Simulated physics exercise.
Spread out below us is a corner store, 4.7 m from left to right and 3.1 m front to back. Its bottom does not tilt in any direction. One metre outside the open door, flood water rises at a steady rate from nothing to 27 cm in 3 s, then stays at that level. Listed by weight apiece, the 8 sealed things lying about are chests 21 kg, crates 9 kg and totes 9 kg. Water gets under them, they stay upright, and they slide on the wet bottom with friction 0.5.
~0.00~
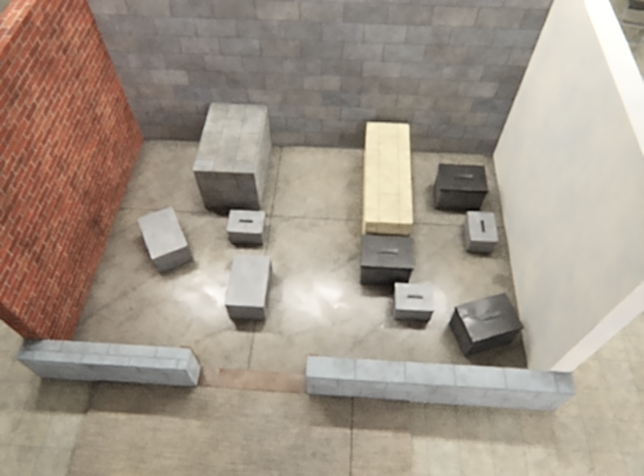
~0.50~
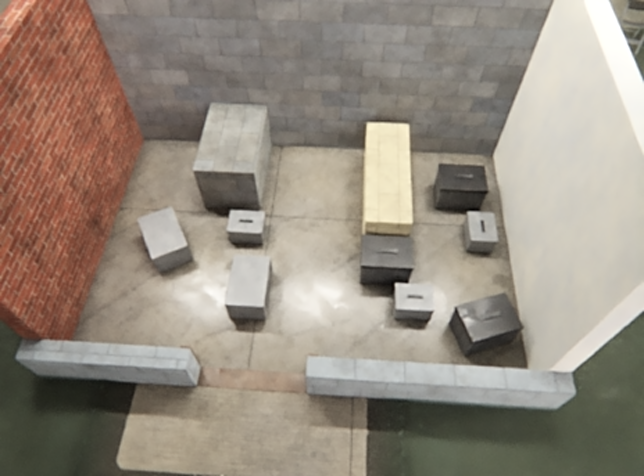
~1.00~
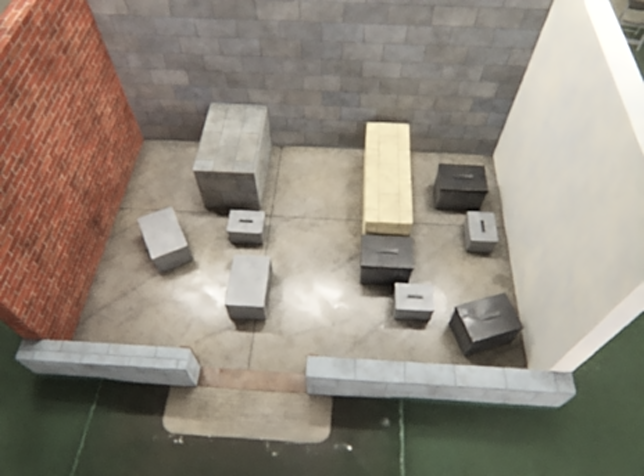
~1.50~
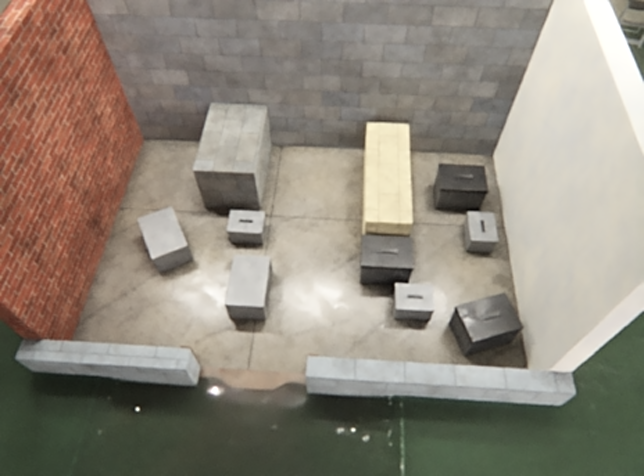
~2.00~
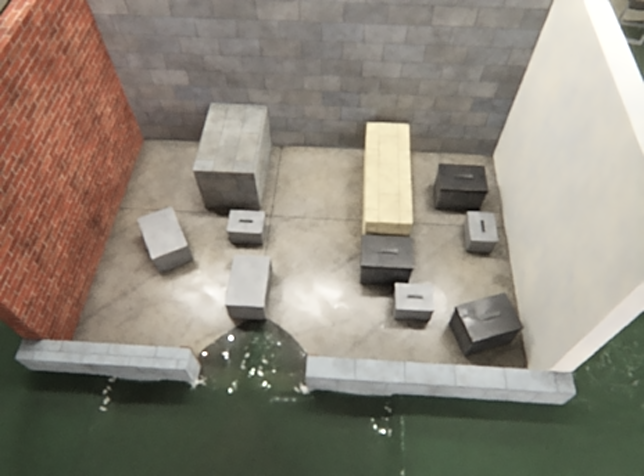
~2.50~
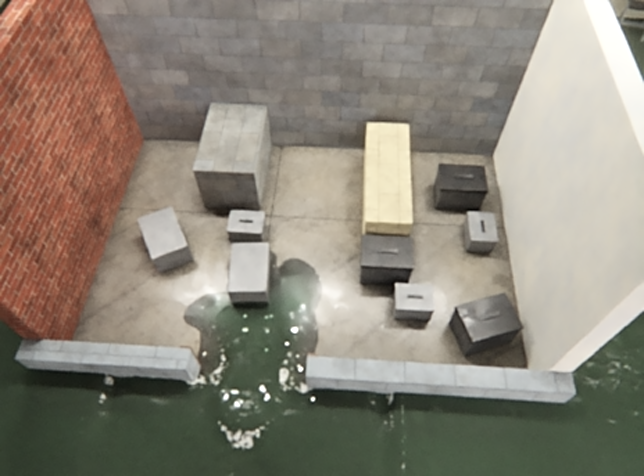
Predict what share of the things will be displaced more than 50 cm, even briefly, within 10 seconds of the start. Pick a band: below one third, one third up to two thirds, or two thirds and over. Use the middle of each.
The share is one third up to two thirds.
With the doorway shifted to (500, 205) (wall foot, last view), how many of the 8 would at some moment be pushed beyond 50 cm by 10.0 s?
Count: 6.
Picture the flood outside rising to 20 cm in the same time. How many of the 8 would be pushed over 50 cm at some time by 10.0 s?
Result: 3.
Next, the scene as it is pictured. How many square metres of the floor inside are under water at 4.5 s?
Wet: Near 9.0 m2.
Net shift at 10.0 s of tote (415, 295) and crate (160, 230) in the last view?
Respectively 60 and 60 cm.
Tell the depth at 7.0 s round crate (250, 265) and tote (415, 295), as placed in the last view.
Depth approx. 12 cm / 3 cm.
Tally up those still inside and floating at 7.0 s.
I'd say 3 of them.
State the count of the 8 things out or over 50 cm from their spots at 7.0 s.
I count 2.
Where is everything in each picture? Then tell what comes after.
The first frame shows a crate at (248, 280), on the bottom; a chest at (387, 251) rests on the ground; water covers 0.0 m2; 0 of 8 have shifted.
The second frame shows a crate at (248, 280), on the bottom; a chest at (387, 251), on the bottom; 0.0 m2 under water; 0 of 8 have shifted.
The third frame shows a crate at (248, 280) rests on the ground; a chest at (387, 251), on the bottom; water covers 0.0 m2; 0 of 8 have shifted.
The fourth frame shows a crate at (248, 280) rests on the ground; a chest at (387, 251) rests on the ground; water covers 0.0 m2; 0 of 8 have shifted.
The fifth frame shows a crate at (248, 280) rests on the ground; a chest at (387, 251) rests on the ground; water covers 0.4 m2; 0 of 8 have shifted.
The sixth frame shows a crate at (249, 266), on the bottom, 17 cm from its start; a chest at (387, 251), on the bottom; water covers 1.2 m2; 1 of 8 have shifted.
After 3.5 s 0 of 8 are over 50 cm from their spots; 1 afloat.
After 4.5 s 2 of 8 are over 50 cm from their spots; 1 afloat.
After 7.0 s 2 of 8 are over 50 cm from their spots; 3 afloat.
After 10.0 s 3 of 8 are over 50 cm from their spots, and 4 have been at some point; 7 afloat.
